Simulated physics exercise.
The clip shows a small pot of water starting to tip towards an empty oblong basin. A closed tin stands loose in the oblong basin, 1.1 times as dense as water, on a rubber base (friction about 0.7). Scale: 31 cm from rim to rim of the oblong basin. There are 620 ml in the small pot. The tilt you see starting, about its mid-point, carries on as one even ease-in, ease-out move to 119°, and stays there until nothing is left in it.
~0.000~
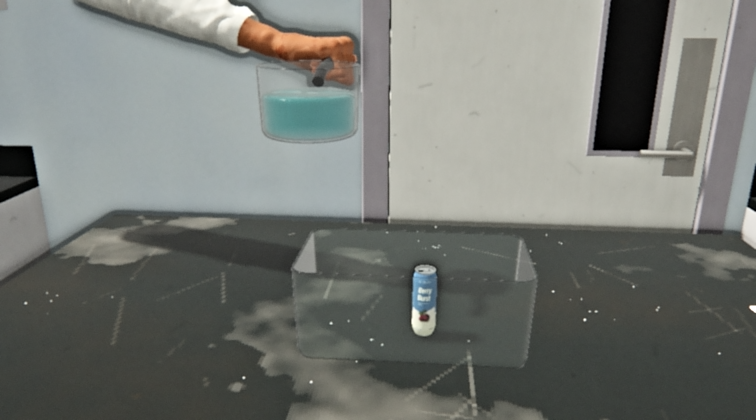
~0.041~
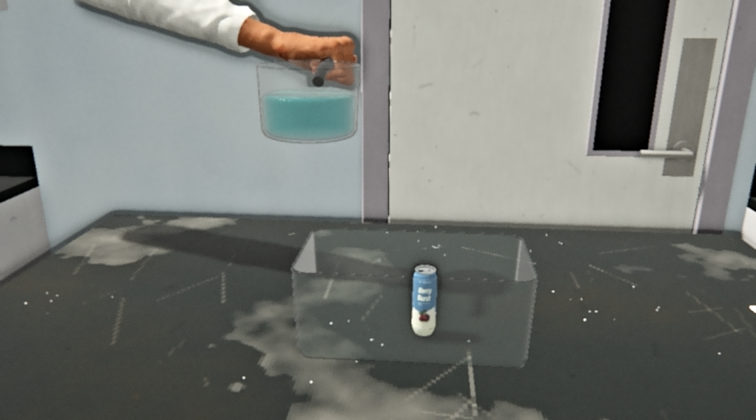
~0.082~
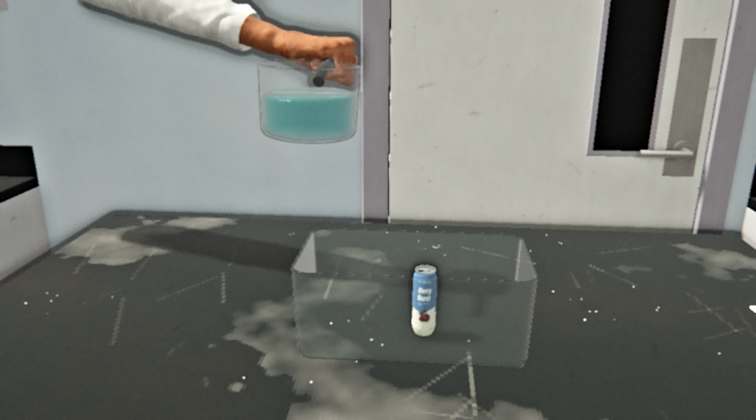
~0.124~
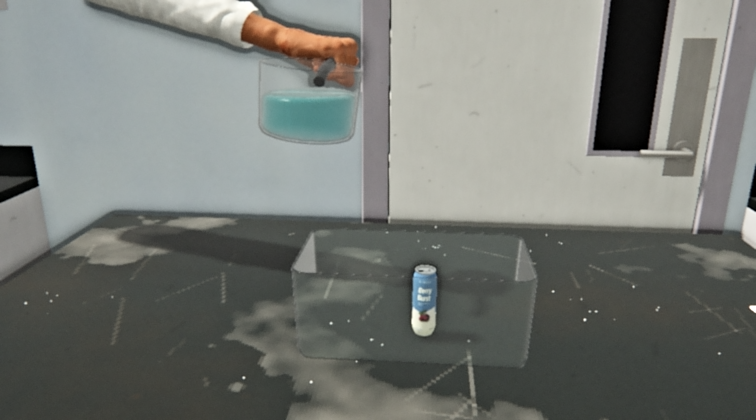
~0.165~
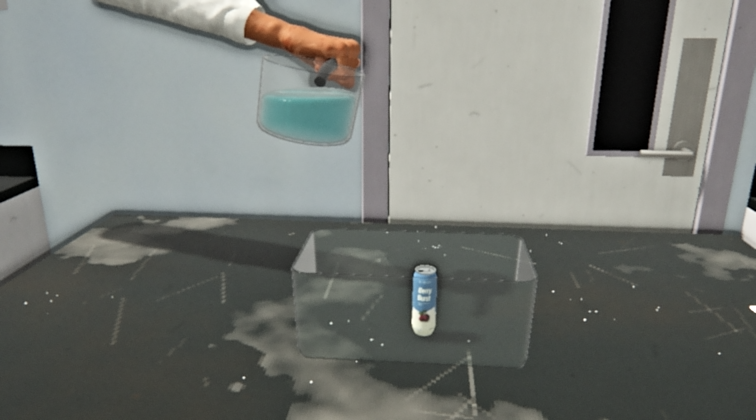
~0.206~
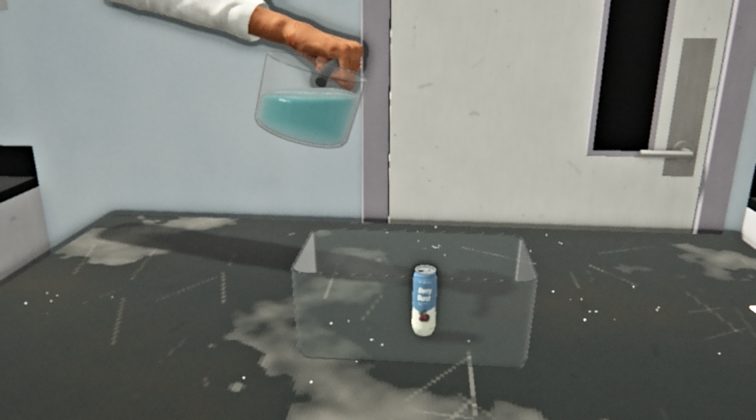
Hand slowly tilting a small clear pot of blue-green water rightward above a transparent oblong basin with a tin standing inside.
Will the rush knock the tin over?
The tin falls.
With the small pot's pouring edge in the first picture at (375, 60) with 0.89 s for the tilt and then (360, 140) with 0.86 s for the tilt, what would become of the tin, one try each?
First it keeps standing; then it remains upright.
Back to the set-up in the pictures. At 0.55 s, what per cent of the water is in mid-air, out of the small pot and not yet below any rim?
Near 36 in a hundred.
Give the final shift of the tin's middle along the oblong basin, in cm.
About 8.5 cm.
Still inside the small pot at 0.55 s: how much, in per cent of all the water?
Some 64 per cent.
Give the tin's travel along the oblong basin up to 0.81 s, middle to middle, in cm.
About 0 cm.
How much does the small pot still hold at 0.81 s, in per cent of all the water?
About 8 per cent.
By 0.55 s the tilt is 85° and 64 per cent is still to pour; the tin stands where it began.
By 0.81 s the tilt is 118° and 8 per cent is still to pour; the tin stands where it began.
By 1.07 s the tilt is 119° and 0 per cent is still to pour; the tin leans 47°.
By 1.36 s the tilt is 119° and 0 per cent is still to pour; the tin lies on its side.
At rest the tin lies on its side.
